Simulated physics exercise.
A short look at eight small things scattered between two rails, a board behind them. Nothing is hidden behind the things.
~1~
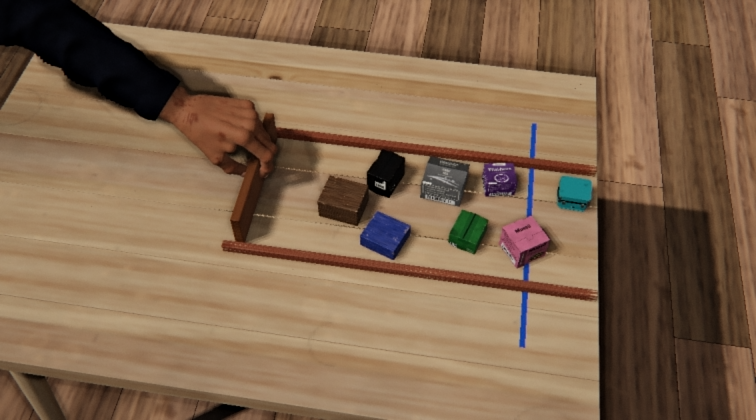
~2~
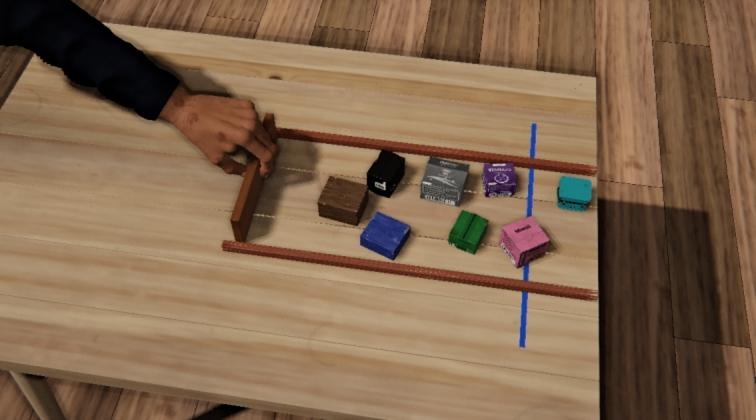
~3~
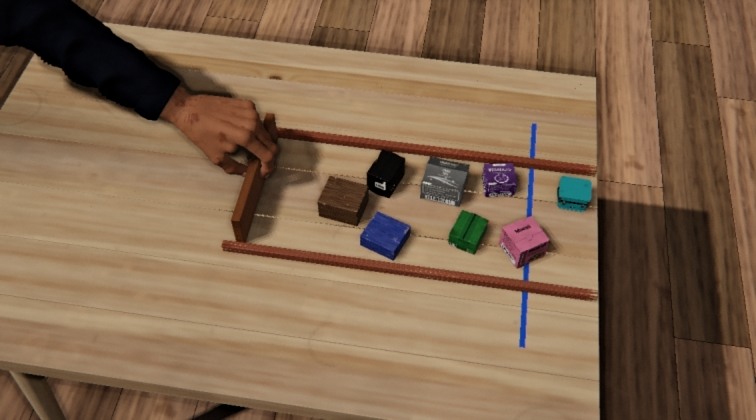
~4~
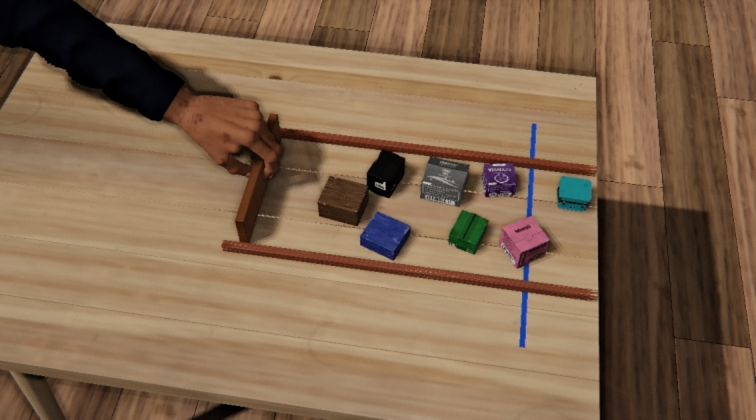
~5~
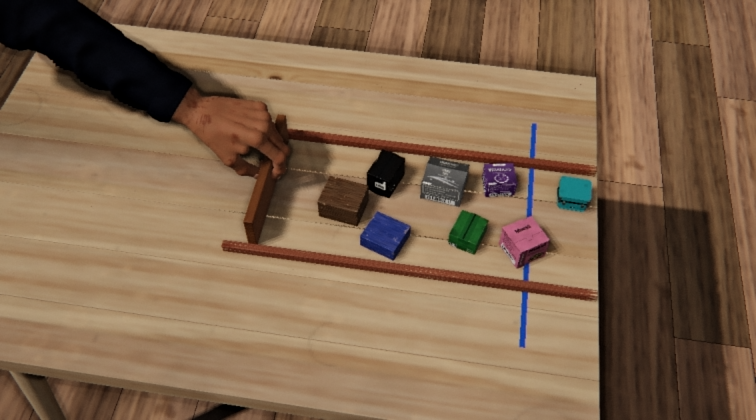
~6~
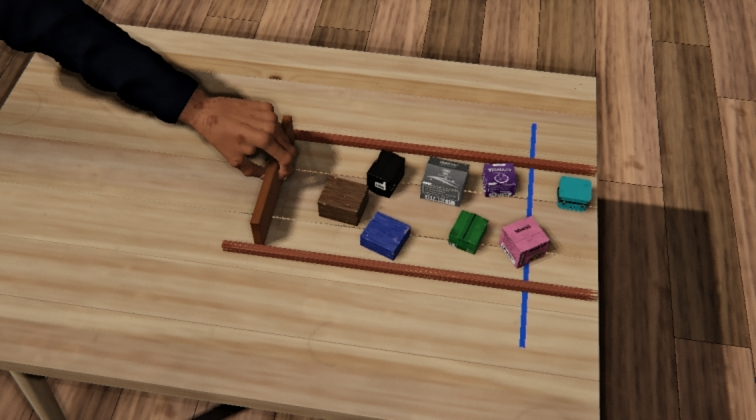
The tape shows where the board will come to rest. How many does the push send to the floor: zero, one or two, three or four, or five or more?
Outcome: The number that fall off is three or four.
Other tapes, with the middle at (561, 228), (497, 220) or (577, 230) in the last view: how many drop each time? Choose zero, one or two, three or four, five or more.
One after another: Five or more; one to two; more than four.
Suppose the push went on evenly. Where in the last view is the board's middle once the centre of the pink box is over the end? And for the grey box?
About (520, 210), and (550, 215) for the other.
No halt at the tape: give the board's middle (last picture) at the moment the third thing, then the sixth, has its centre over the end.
Near (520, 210) and (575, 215).
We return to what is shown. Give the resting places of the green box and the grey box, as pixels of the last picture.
The green box stops around (586, 250); the grey box around (580, 196).
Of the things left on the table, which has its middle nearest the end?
That is the green box.
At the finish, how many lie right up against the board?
In contact: 3.
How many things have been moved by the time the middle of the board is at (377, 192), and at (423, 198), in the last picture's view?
By then 3, and 6.
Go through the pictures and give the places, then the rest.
In the first frame, turquoise case (574, 195); pink box (524, 242); purple box (499, 180); board (255, 176); tape (529, 224).
In the second frame, pink box (524, 242); blue block (385, 236).
In the third frame, purple box (499, 180); green box (468, 232).
In the fourth frame, turquoise case (574, 195); board (260, 177).
In the fifth frame, pink box (524, 242); black box (386, 174).
In the sixth frame, turquoise case (574, 195); pink box (524, 242); purple box (499, 180); board (274, 179); tape (529, 224).
Early on, none off yet; turquoise case at rest near (574, 195); pink box at rest near (524, 242); purple box at rest near (499, 180).
Finally, the number that fall off is three or four; lost, purple box, pink box and turquoise case.
